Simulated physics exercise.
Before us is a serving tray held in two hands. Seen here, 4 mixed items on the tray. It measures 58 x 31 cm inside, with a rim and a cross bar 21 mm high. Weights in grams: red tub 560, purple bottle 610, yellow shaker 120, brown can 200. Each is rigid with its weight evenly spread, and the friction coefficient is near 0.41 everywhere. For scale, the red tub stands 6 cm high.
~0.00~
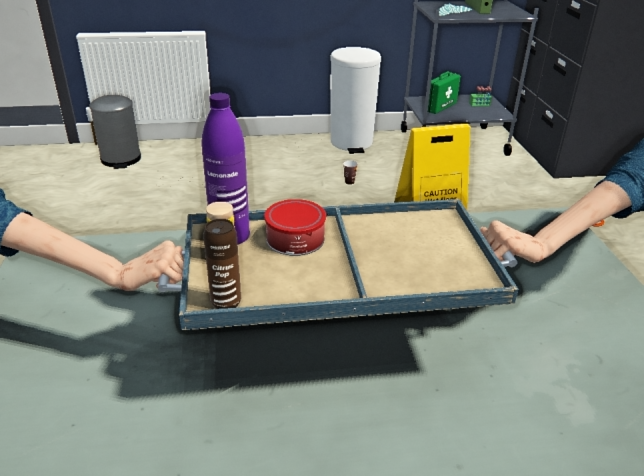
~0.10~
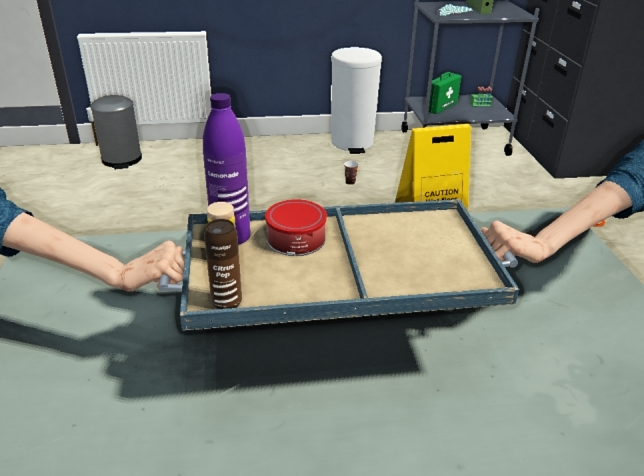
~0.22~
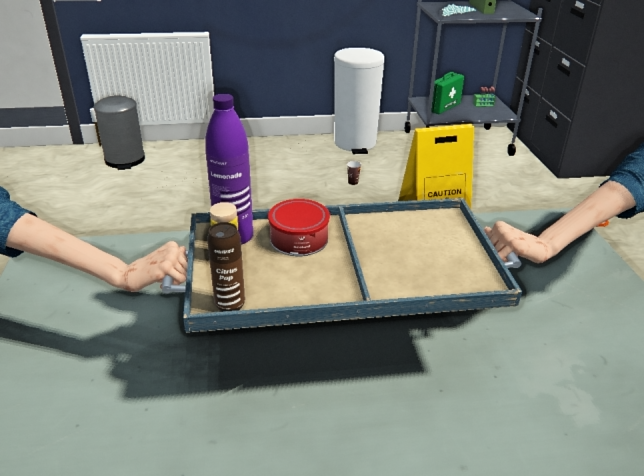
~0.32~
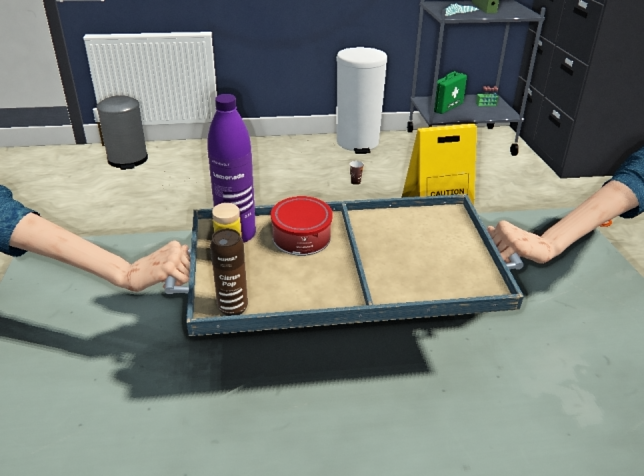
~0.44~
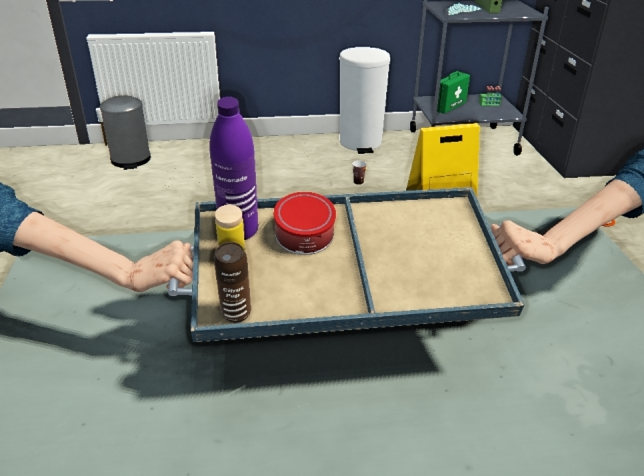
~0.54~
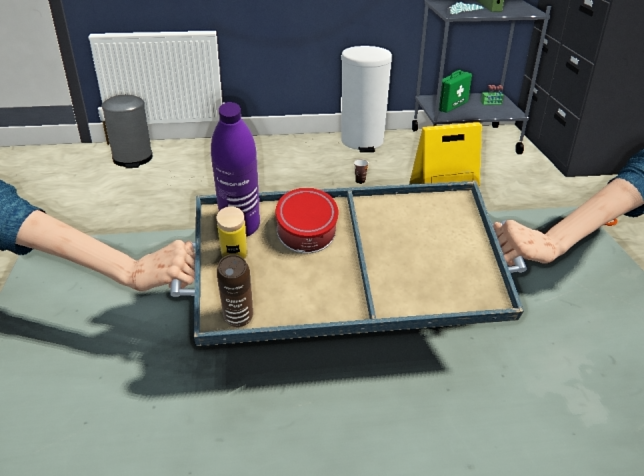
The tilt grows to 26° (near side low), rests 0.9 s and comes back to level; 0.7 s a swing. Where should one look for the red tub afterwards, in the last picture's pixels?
It ends at about (315, 275).
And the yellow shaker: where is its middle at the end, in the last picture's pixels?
Around (231, 285).
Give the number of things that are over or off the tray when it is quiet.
That comes to 3.
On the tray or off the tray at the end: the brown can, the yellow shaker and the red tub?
The brown can finishes off the tray; the yellow shaker ends on the tray; the red tub is still on the tray.
After 0.94 s, tray tilted 26°, near edge down; brown can now off the tray; red tub moved 3 cm near (309, 234); purple bottle on its side.
After 1.34 s, tray tilted 26°, near edge down; purple bottle now off the tray; red tub moved 17 cm near (316, 296); yellow shaker on its side.
In the end (2.9 s), off the tray, purple bottle and brown can; toppled on the tray, yellow shaker; not toppled but over 5 cm from the start, red tub. In the last view, red tub near (316, 276).
